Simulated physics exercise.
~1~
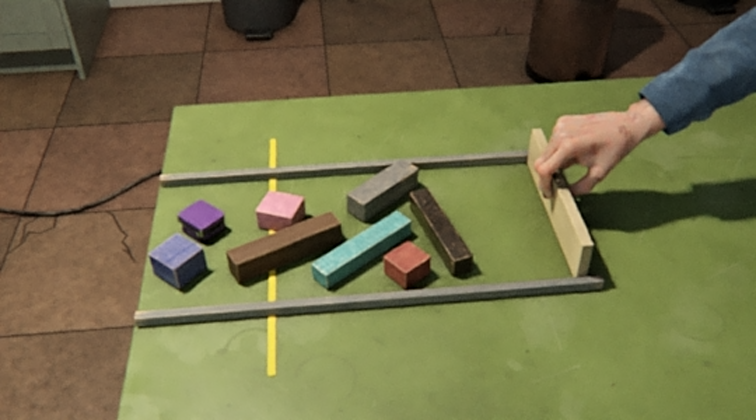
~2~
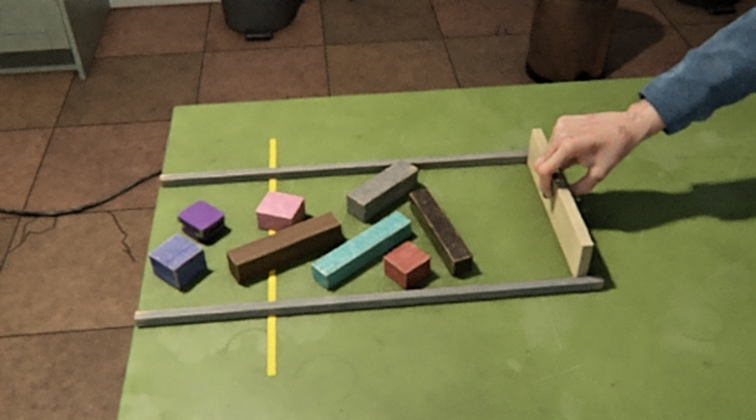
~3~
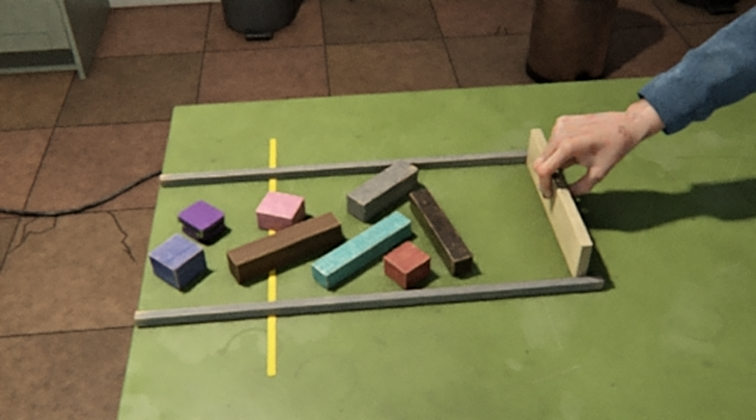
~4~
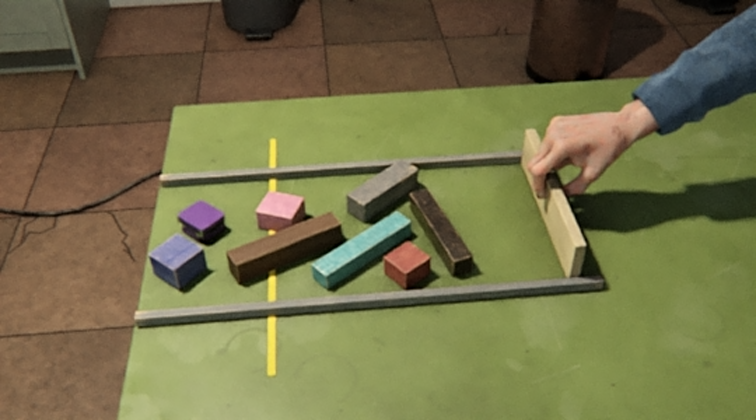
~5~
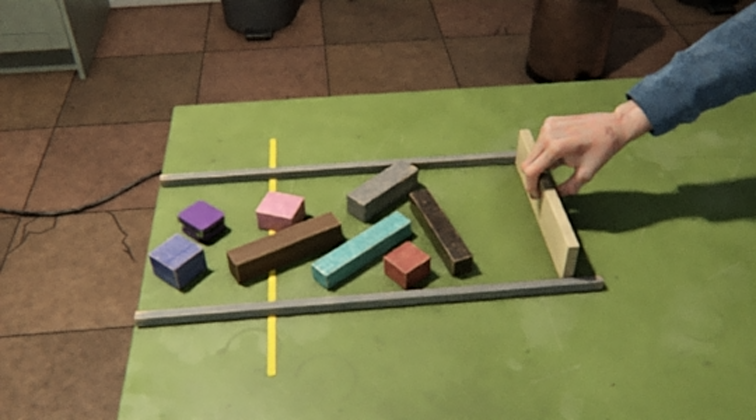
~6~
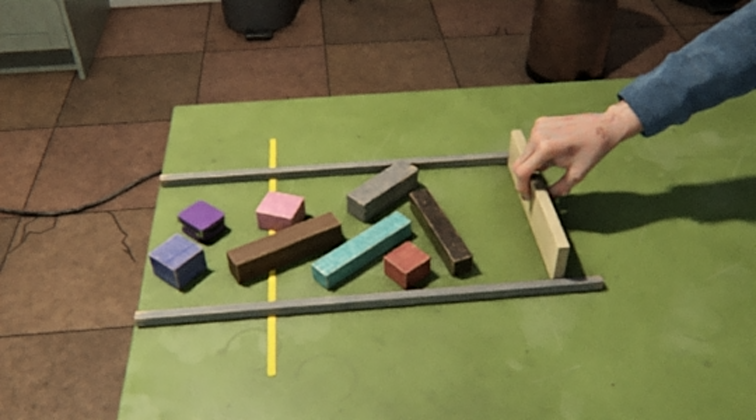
On a green tabletop above a brown tiled floor, seen from a raised, steady viewpoint, two grey rails form a channel crossed by yellow tape. Blue, purple and pink blocks sit at the left, with brown, turquoise, grey and dark bars and a red block to their right. A blue-sleeved hand holds a pale board upright at the right, then slides it slightly left, while the pieces stay still.
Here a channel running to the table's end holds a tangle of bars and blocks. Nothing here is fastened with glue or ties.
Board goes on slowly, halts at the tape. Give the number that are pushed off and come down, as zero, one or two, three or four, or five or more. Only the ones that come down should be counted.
Zero come down.
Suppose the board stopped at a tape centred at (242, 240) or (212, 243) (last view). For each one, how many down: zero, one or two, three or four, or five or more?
In turn: Just one or two; three or four.
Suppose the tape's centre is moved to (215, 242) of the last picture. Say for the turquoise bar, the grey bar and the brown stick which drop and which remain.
Lab note - turquoise bar not toppled, grey bar not toppled, brown stick toppled.
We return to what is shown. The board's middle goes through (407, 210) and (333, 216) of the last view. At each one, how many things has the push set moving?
Up to then 4, and up to the other point 6.
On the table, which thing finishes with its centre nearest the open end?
That's the blue block.
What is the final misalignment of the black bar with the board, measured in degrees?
Roughly 0° out of line.
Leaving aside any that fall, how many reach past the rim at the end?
Counting them gives 1.
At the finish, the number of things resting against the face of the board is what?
At rest, 2 are in contact.
A little later, none off yet; blue block at rest near (178, 261); purple case at rest near (203, 223); pink block at rest near (281, 213).
When it is over, the number that fall off is zero.
